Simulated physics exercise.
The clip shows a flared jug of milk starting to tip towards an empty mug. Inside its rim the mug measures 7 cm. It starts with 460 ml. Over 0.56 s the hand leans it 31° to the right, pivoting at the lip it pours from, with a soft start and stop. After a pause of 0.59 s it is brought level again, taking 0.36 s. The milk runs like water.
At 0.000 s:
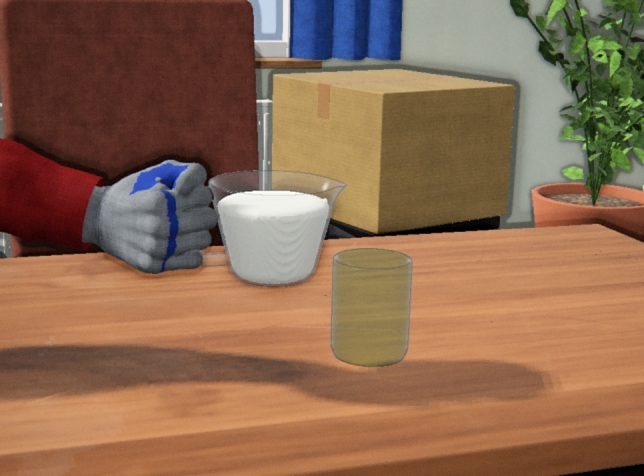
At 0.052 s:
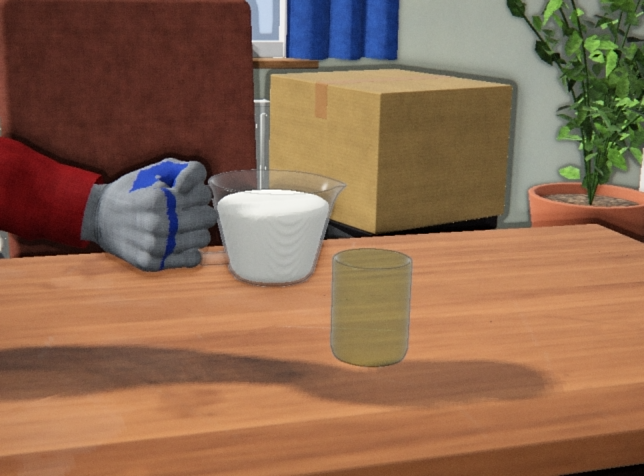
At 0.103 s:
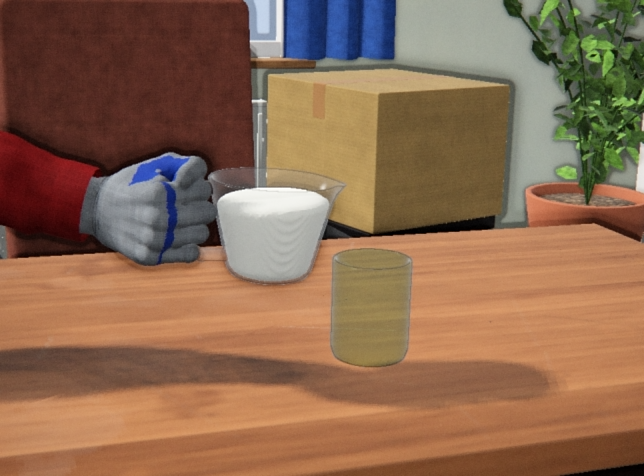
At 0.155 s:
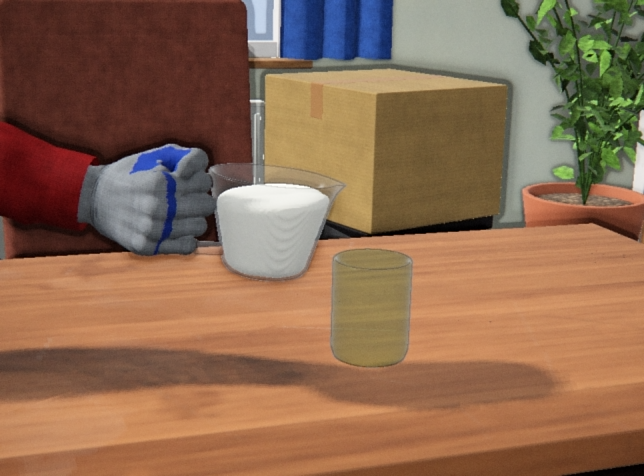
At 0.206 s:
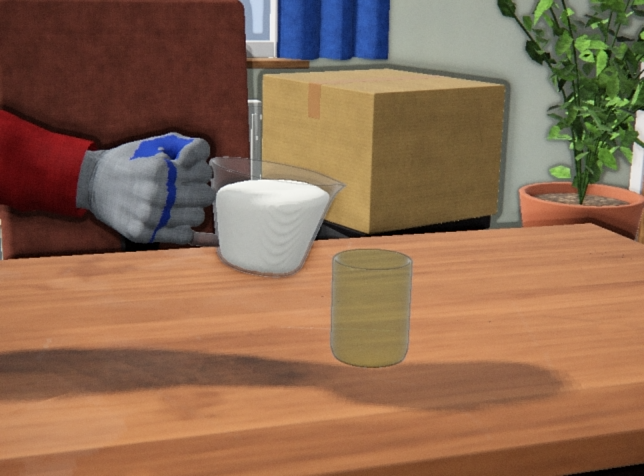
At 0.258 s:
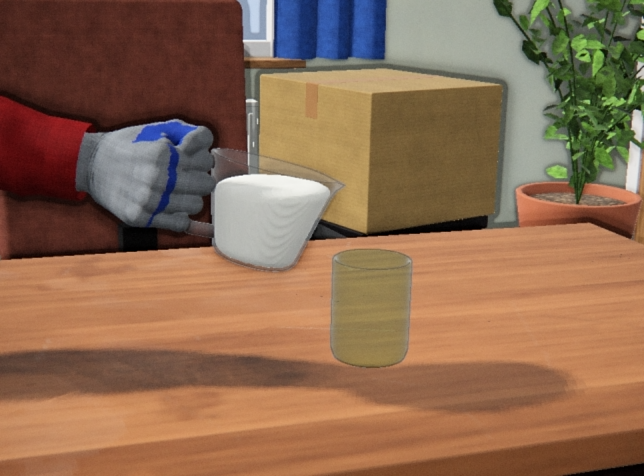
On a wooden table, a gray-gloved hand held a clear, flared jug of milk behind an empty mug, then slowly leaned the jug slightly to the right while the mug stayed still.
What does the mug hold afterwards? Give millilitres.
Close to 100 ml.
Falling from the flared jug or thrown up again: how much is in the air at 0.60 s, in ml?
About 30 ml.
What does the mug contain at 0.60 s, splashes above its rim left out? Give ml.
Close to 10 ml.
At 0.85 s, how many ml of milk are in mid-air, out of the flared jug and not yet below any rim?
Close to 20 ml.
After 0.60 s the tilt is 31° and the mug has 10 ml, the flared jug 420 ml, and 0 ml is on the table top.
After 0.85 s the tilt is 31° and the mug has 50 ml, the flared jug 385 ml, and 0 ml is on the table top.
After 1.12 s the tilt is 31° and the mug has 80 ml, the flared jug 365 ml, and 0 ml is on the table top.
After 1.40 s the tilt is 6° and the mug has 100 ml, the flared jug 355 ml, and 0 ml is on the table top.
In the end the mug has 100 ml, the flared jug 355 ml, and 0 ml is on the table top.
